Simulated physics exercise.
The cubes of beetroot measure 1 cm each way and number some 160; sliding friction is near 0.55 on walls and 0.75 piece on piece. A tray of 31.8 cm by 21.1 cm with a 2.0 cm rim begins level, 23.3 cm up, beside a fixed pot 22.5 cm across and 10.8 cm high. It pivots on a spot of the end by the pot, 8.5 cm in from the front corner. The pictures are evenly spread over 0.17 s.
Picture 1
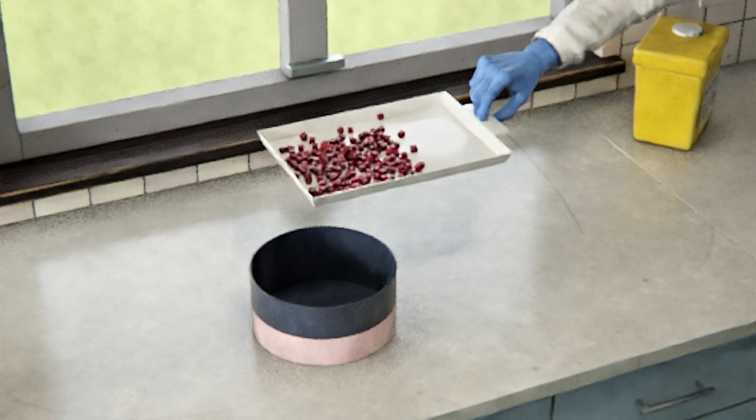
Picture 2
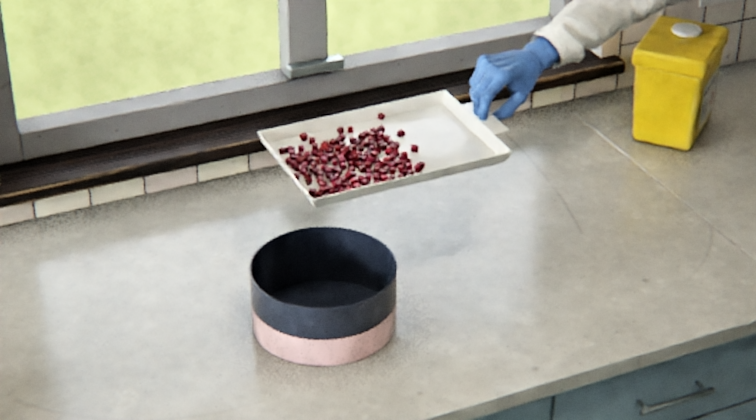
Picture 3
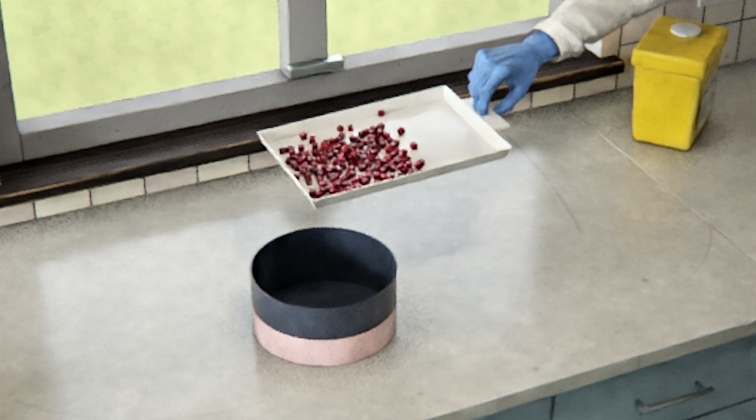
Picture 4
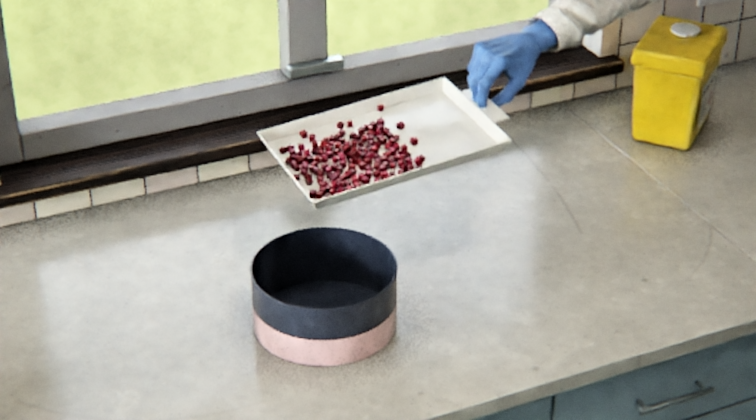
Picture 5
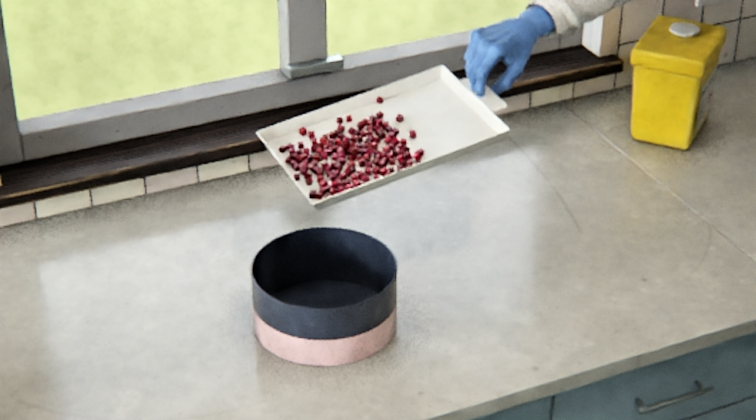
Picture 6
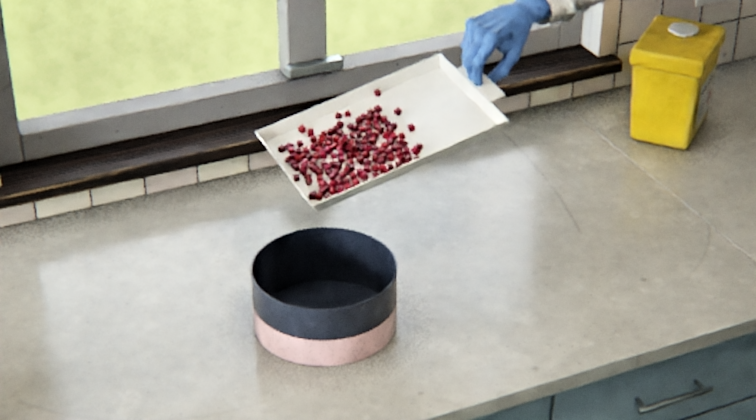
A blue-gloved hand in a pale sleeve holds the right end of a cream tray of dark red beetroot cubes over a pale worktop, seen from above at an angle. Below sits an open pot, dark above and pink beneath, with a window behind and a yellow tub at right. The hand gradually raises the tray's right end, tilting it down leftward, while the cubes barely shift and the camera stays still.
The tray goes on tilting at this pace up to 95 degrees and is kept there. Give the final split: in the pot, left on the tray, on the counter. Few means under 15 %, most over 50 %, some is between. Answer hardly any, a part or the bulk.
Pot the bulk, tray hardly any, counter a part.
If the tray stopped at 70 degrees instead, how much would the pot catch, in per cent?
Then about 50 per cent.
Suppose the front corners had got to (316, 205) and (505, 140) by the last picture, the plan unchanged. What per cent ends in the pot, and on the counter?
Pot 100, counter 0.
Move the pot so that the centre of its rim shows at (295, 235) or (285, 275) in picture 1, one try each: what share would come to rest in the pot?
Some 35 and 95 per cent.
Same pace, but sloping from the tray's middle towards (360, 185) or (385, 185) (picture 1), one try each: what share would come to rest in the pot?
About 100 and 95 per cent.
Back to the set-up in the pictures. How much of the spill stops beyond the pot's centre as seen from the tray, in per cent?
Some 100 per cent.
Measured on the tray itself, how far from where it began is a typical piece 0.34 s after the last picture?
About 3 cm.
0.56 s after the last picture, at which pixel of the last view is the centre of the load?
Around (292, 195).
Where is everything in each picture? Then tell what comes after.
In the first picture, tray tilt 0 degrees, front corners at (315, 195) and (505, 151); middle of the pieces at (355, 158); pot at (323, 265).
In the second picture, tray tilt 1 degrees, front corners at (315, 196) and (505, 150); middle of the pieces at (355, 158).
In the third picture, tray tilt 2 degrees, front corners at (315, 197) and (505, 146); middle of the pieces at (355, 157).
In the fourth picture, tray tilt 5 degrees, front corners at (315, 198) and (505, 139), lowest corner left front; middle of the pieces at (355, 155).
In the fifth picture, tray tilt 9 degrees, front corners at (315, 199) and (503, 129), lowest corner left front; middle of the pieces at (354, 152).
In the sixth picture, tray tilt 13 degrees, front corners at (314, 201) and (501, 119), lowest corner left front; middle of the pieces at (353, 149); pot at (324, 267).
Then, 0.34 s after the last picture, tilt 54 degrees; the tray holds 100 %, the pot 0 %.
Then, 0.56 s after the last picture, tilt 80 degrees; the tray holds 65 %, the pot 5 %.
Then, 0.90 s after the last picture, tilt 95 degrees; the tray holds 5 %, the pot 65 %.
In the end, pot 75 %, tray 0 %, counter 25 %.
